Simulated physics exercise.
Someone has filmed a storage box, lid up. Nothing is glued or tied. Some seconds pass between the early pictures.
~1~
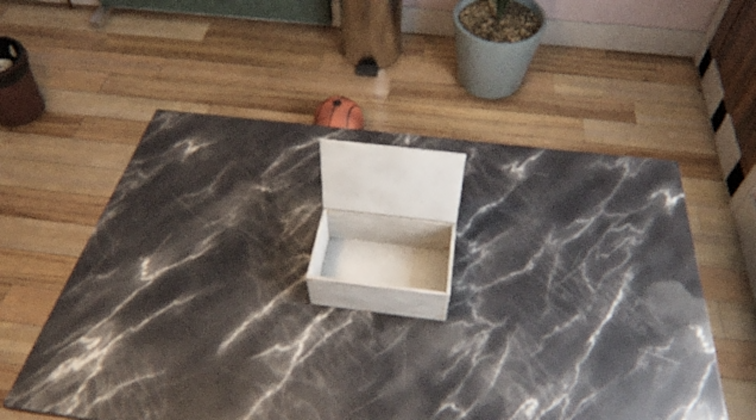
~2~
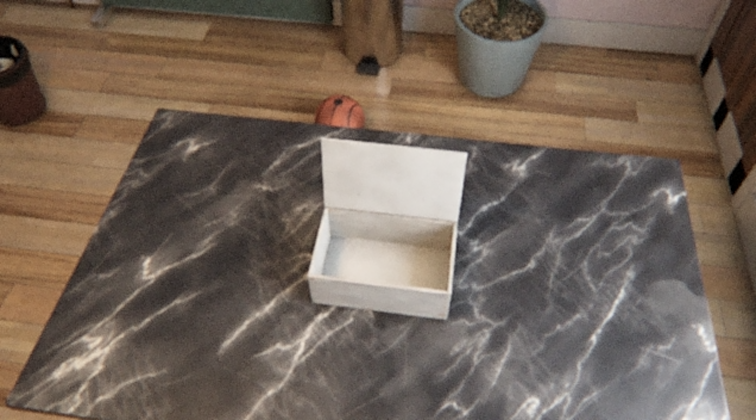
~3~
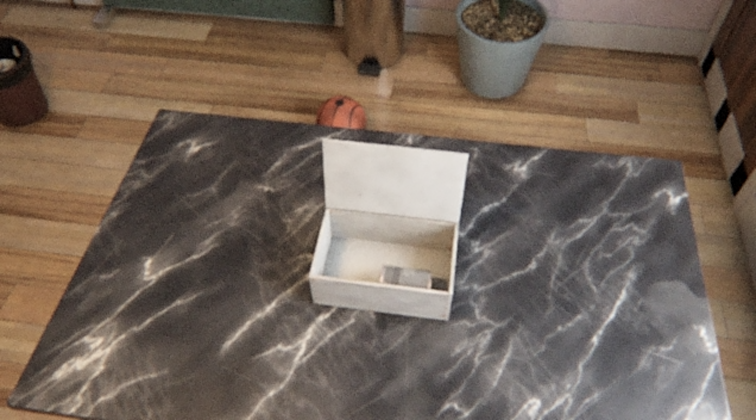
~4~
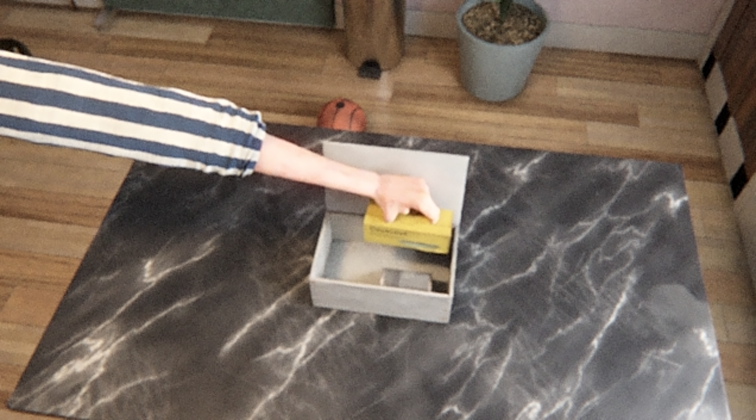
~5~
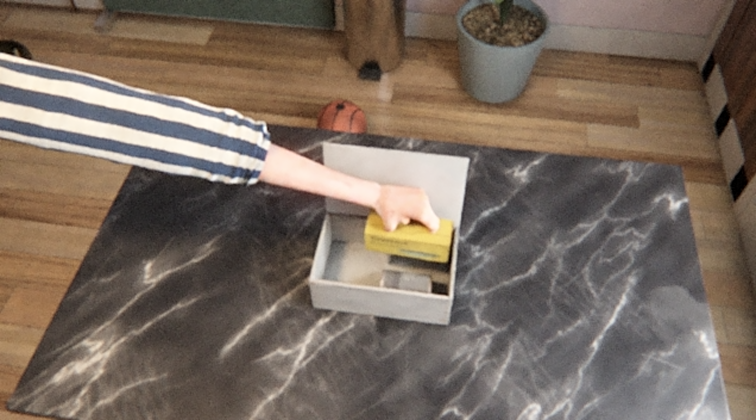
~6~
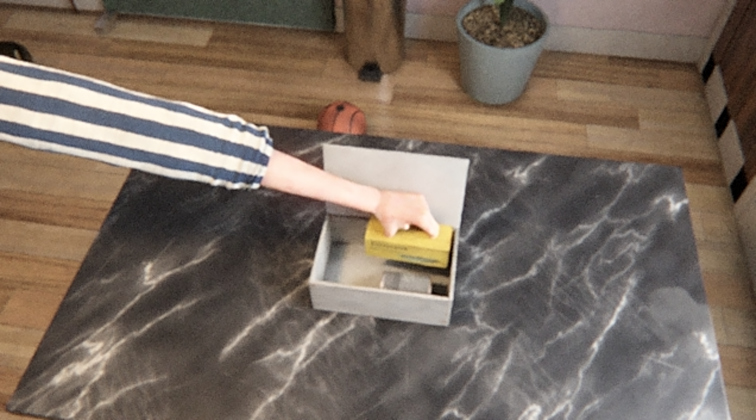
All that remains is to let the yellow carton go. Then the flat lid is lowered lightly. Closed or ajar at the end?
As it turns out, it shuts flat.
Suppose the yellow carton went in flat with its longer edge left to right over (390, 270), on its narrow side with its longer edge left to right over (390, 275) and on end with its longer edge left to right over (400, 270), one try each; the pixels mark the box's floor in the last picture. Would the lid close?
First try: It shuts flat; second try: It closes; third try: It will not close.
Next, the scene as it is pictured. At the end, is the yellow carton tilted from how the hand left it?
It keeps its pose.
Then, 1.00 s after the last picture, lid starting down; yellow carton slid a little near (408, 261).
Then, 1.60 s after the last picture, lid 57° above the rim; yellow carton slid a little near (408, 261).
Then, 2.00 s after the last picture, lid 18° above the rim; yellow carton slid a little near (408, 261).
At rest, lid shut; moved from the start, yellow carton; grey tin in place. Seen from the same camera at the end, yellow carton near (408, 261).
